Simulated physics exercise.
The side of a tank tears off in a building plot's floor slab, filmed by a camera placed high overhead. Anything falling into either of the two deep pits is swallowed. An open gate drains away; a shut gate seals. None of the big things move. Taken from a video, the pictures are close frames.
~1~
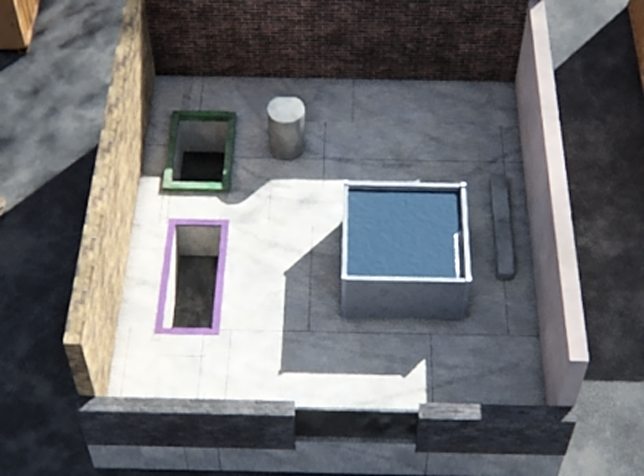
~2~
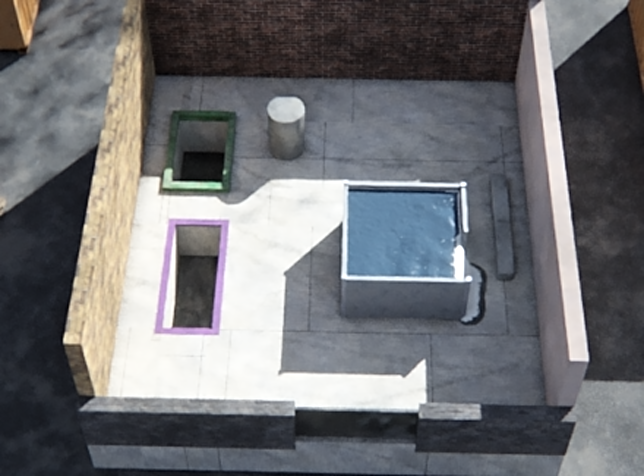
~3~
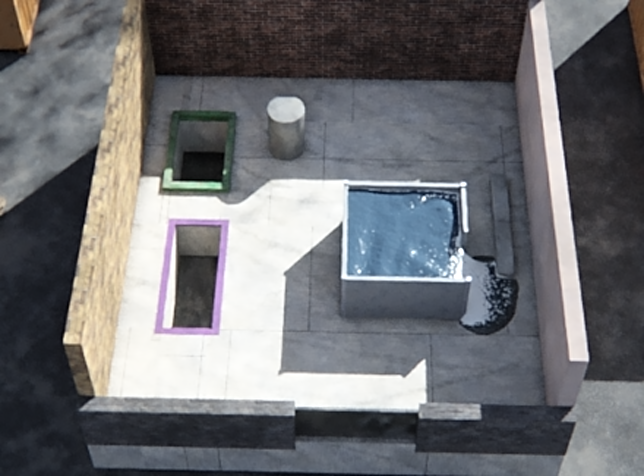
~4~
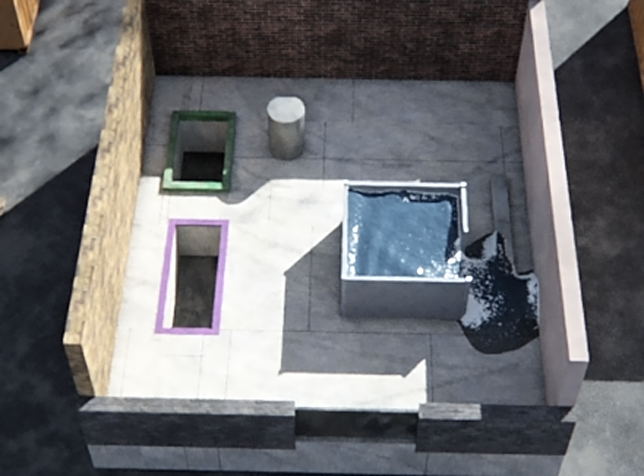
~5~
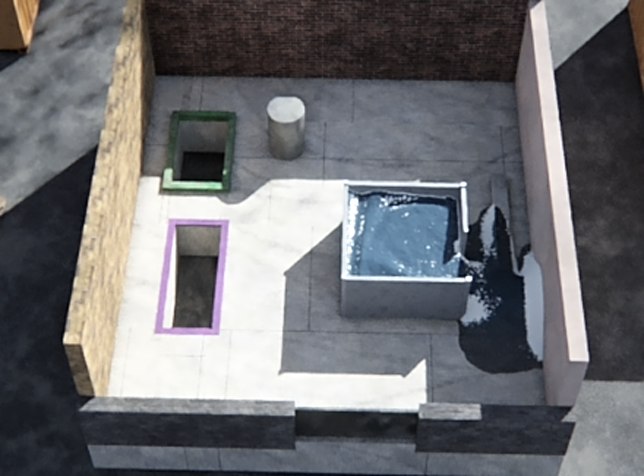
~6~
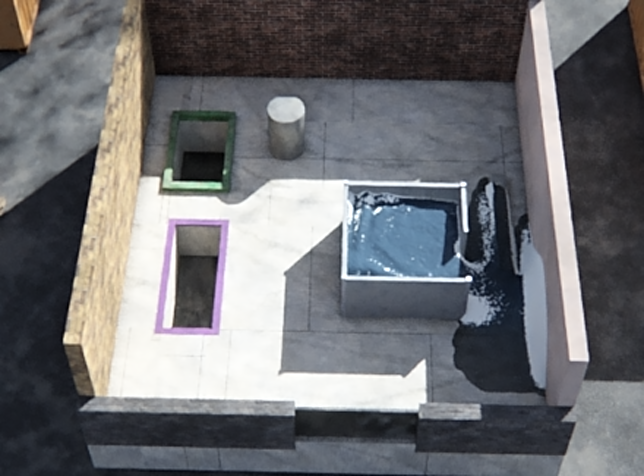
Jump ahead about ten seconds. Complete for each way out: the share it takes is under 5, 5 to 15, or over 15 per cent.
Completed: For the gate it is under 5 per cent; for the purple pit it is over 15 per cent; for the green pit it is under 5 per cent.
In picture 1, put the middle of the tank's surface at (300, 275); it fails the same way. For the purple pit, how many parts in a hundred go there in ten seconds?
Within ten seconds the purple pit collects 6 percent of the total.
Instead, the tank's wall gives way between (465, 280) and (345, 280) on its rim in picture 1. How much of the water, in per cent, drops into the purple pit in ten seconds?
Approximate share, purple: 30 in a hundred.
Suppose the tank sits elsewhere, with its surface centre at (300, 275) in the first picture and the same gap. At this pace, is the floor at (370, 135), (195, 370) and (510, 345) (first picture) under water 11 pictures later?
In sequence: Unflooded, next unflooded, then inundated.
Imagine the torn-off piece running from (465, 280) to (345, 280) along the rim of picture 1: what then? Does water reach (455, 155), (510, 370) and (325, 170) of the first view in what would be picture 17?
The first would be still unwetted, the second drenched and the third still unwetted.
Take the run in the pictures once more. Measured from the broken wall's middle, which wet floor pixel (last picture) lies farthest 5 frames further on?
The wet point farthest out is around (463, 102).
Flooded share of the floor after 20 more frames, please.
Close to 60 in a hundred, I think.
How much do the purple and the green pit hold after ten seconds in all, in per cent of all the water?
Roughly 26 and 0 %.
A moment on, water covers 20 % of the floor; the gate 0 %, the purple pit 0 %, the green pit 0 %.
Next, water covers 30 % of the floor; the gate 0 %, the purple pit 0 %, the green pit 0 %.
Then, water covers 60 % of the floor; the gate 0 %, the purple pit 1 %, the green pit 0 %.
Later, water covers 85 % of the floor; the gate 0 %, the purple pit 10 %, the green pit 0 %.
In the end, water covers 95 % of the floor; the gate 0 %, the purple pit 26 %, the green pit 0 %.
